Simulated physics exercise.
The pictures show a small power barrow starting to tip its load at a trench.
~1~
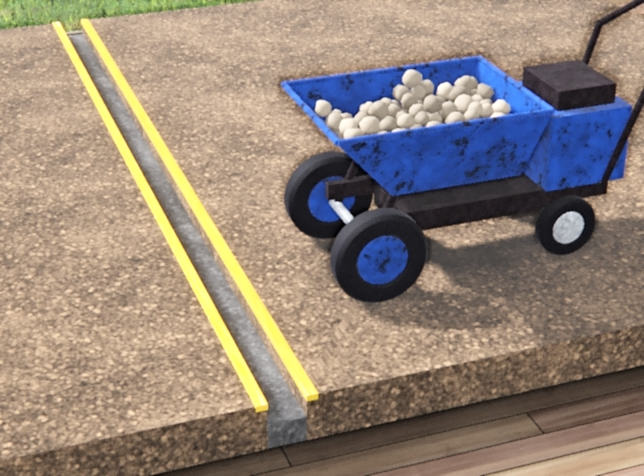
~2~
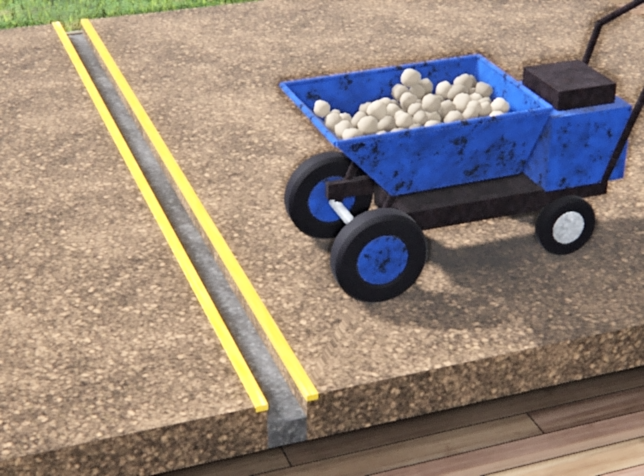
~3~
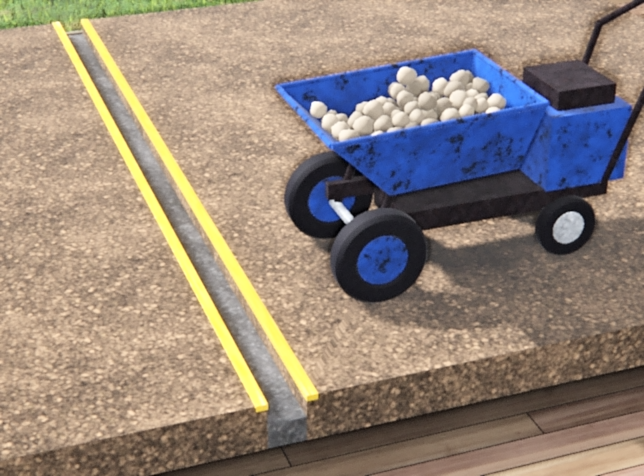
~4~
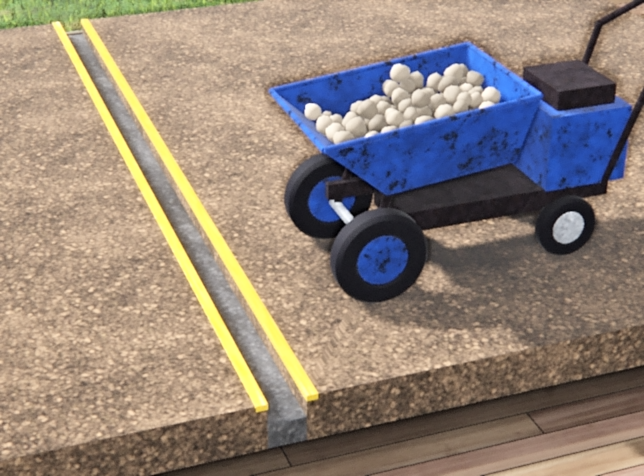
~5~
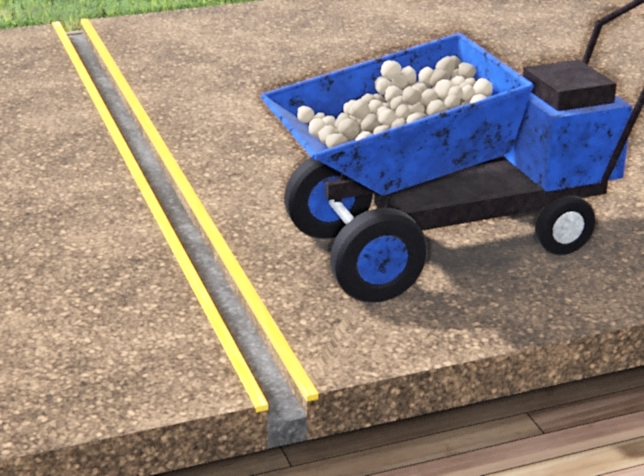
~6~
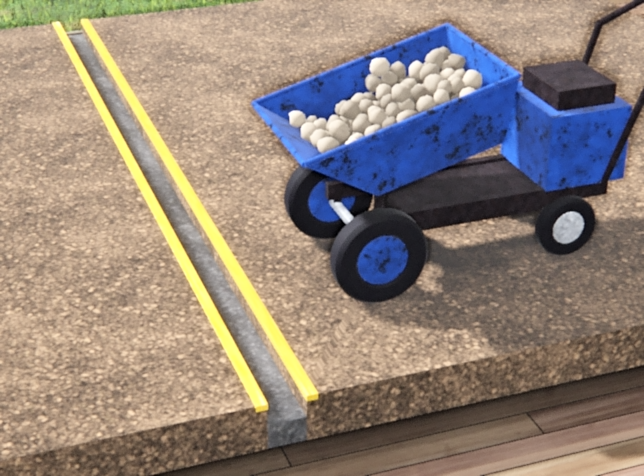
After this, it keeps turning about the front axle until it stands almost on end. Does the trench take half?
Between the edges lies only the smaller part of the load.
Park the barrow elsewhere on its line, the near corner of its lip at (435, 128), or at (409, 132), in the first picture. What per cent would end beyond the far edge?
The first gives 20 %, the second 30 %.
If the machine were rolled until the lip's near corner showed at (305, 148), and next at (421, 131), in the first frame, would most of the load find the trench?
In turn: Below a half; under half.
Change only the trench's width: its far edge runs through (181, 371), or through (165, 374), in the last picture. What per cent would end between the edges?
About 70 and 80 per cent.
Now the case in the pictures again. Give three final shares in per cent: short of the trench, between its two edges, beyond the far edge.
Short near 0; between near 20; beyond near 80.
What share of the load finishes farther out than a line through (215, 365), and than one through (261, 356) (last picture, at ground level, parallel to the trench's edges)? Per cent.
About 70 and 90 per cent.
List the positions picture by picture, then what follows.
In the first picture, lip of the skip (338, 143), level; top of the load (435, 104), river pebbles; first edge of the trench (286, 350); far edge (237, 360), the trench under half as wide as the skip, and about half as deep as wide.
In the second picture, lip of the skip (336, 144), level; top of the load (434, 103).
In the third picture, lip of the skip (331, 146), tipped barely; top of the load (430, 101).
In the fourth picture, lip of the skip (324, 150), tipped a little; top of the load (439, 105).
In the fifth picture, lip of the skip (315, 157), tipped a little; top of the load (452, 100).
In the sixth picture, lip of the skip (305, 165), tipped clearly; top of the load (443, 93); first edge of the trench (286, 350); far edge (237, 360).
Just after the last frame, skip tipped steeply; every one in the skip.
A moment on, skip tipped right over; roughly two thirds in the skip; just a few in or heaped over the trench; roughly a quarter beyond it; about a tenth falling.
Further on, skip tipped right over; about a tenth in the skip; about a tenth in or heaped over the trench; the larger part beyond it.
When it is over, skip tipped right over; just a few in the skip; roughly a quarter in or heaped over the trench; the larger part beyond it.
